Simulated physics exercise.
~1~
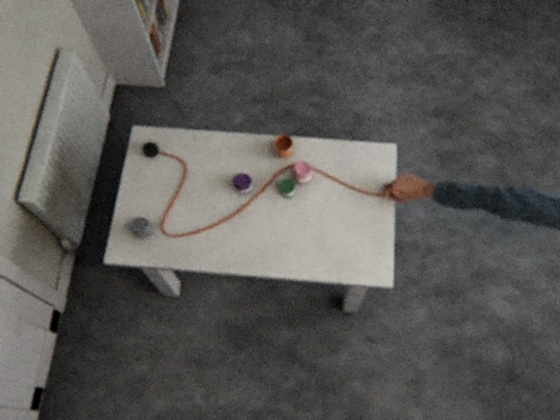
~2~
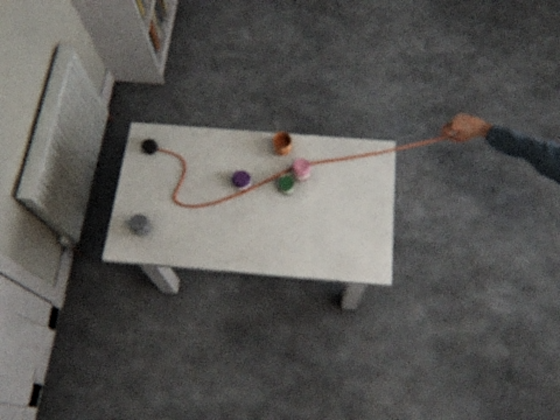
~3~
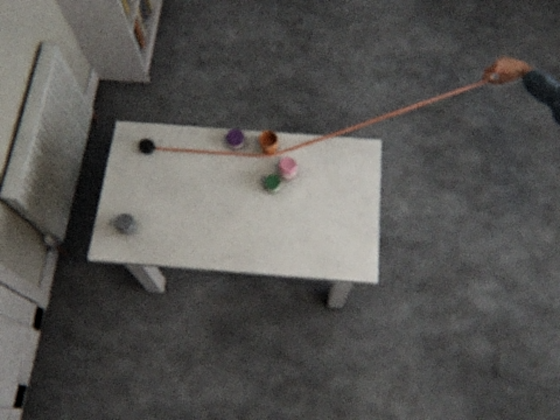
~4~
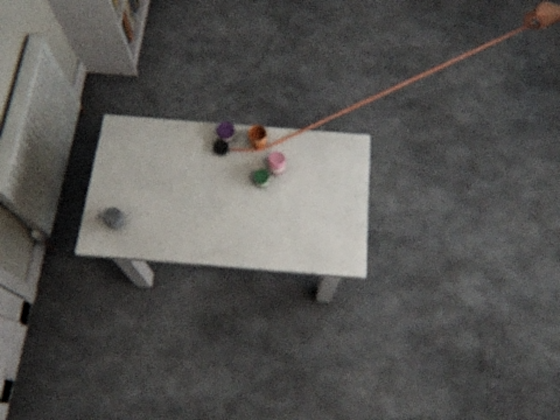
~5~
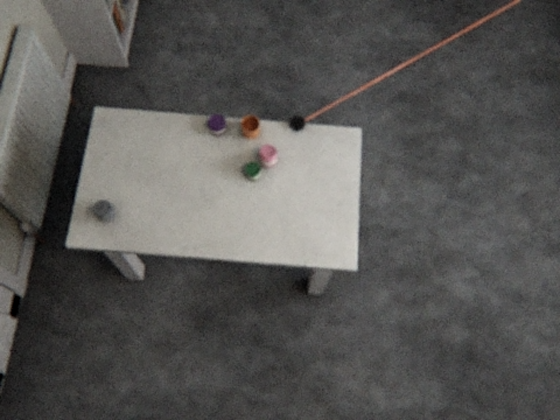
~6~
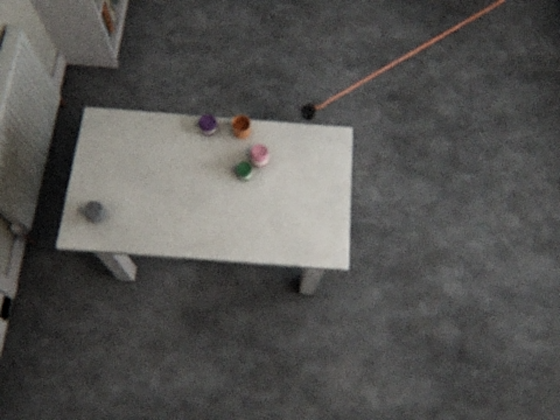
The footage shows a hand pulling an orange cord attached to a small black object across a white table holding several small containers. The tightening cord sweeps the purple jar toward the far edge, then the black object slides right past the containers and off the table, ending beyond its top edge.
